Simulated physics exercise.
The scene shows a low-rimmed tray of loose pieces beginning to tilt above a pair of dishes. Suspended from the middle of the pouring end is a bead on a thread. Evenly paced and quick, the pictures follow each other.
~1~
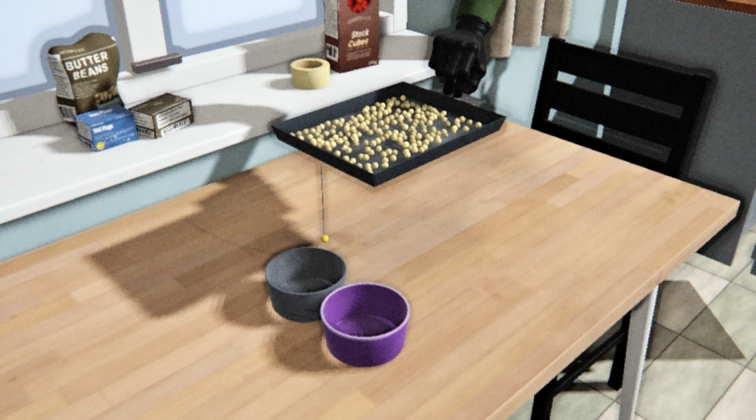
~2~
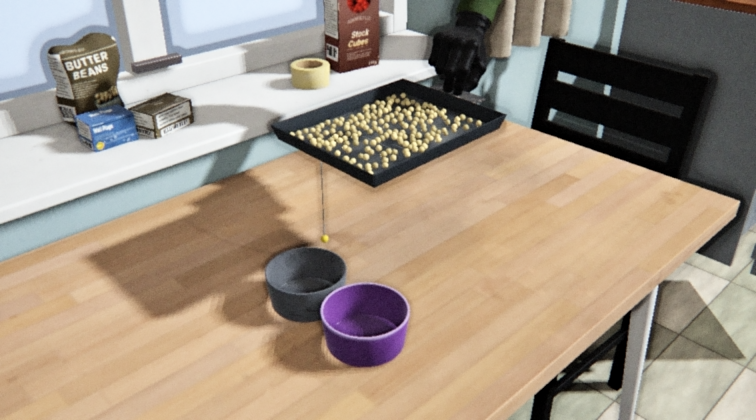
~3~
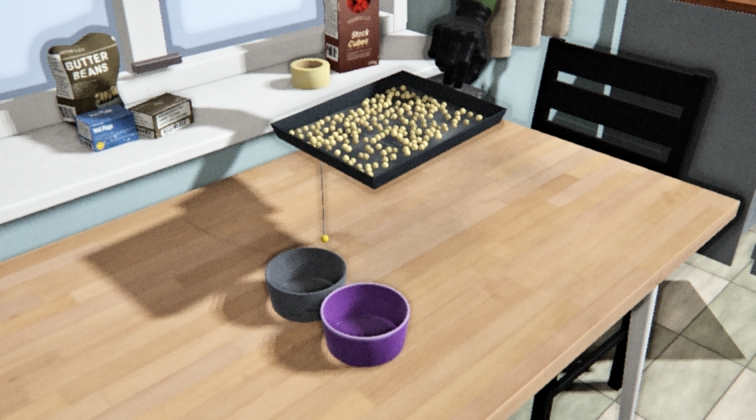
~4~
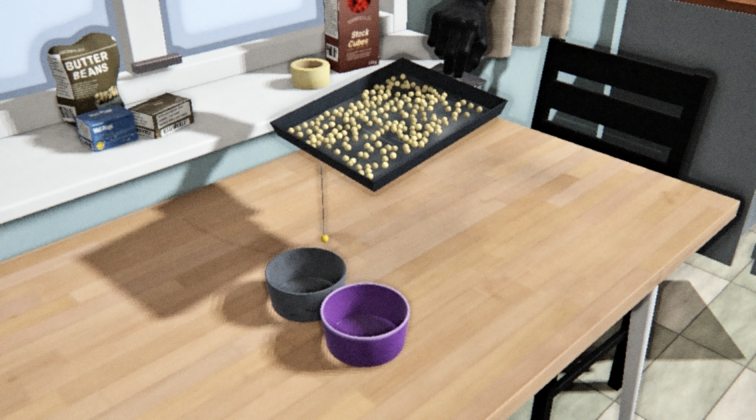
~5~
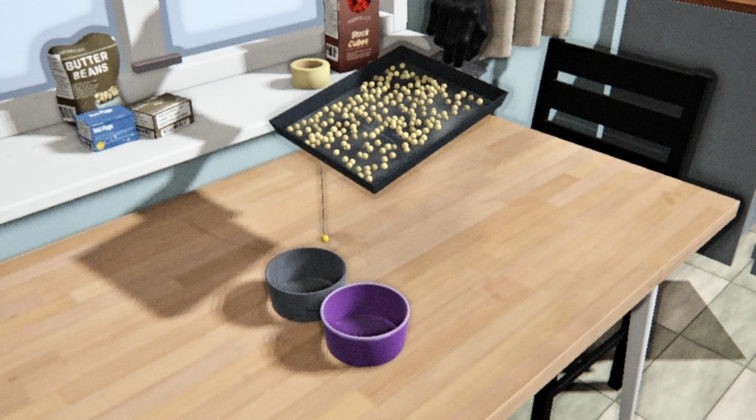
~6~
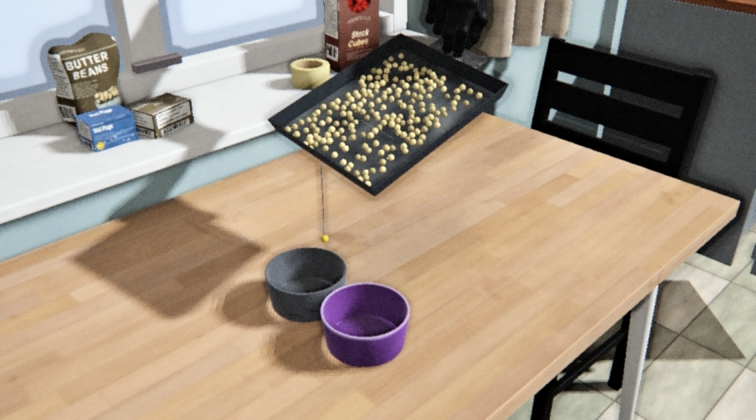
A black-gloved hand gradually tilts a dark tray of soya beans above two small bowls.
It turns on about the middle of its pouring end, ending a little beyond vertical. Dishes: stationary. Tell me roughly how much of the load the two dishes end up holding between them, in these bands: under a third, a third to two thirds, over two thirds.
Between them they hold a third to two thirds of it.
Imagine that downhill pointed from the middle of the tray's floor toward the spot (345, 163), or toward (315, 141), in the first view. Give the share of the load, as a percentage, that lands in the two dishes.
Near 90 % and, after that, 0 %.
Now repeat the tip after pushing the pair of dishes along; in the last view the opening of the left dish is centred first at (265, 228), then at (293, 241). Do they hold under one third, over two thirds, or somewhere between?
In order: Less than a third, then beyond two thirds.
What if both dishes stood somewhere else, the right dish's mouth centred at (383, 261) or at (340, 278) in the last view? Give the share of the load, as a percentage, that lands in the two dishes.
50 % and 80 %.
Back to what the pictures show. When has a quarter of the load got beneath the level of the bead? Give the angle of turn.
Around 80° of tilt.
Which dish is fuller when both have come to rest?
The right-hand one comes out ahead.
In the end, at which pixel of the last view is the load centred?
(370, 318).
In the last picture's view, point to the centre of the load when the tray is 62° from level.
Mark it at roughly (362, 185) in the final frame.
Shortly afterwards, tray tipped steeply; the bulk on the tray; only a few in the right dish; only a few in the left dish; only a few outside both; a little in the air.
Next, tray tipped past a quarter turn; a little on the tray; near a third in the right dish; a little in the left dish; near a third outside both; near a quarter in the air.
Some moments later, tray tipped past a quarter turn; near a third in the right dish; a little in the left dish; near half outside both.
In the end, tray tipped past a quarter turn; near a third in the right dish; a little in the left dish; near half outside both.
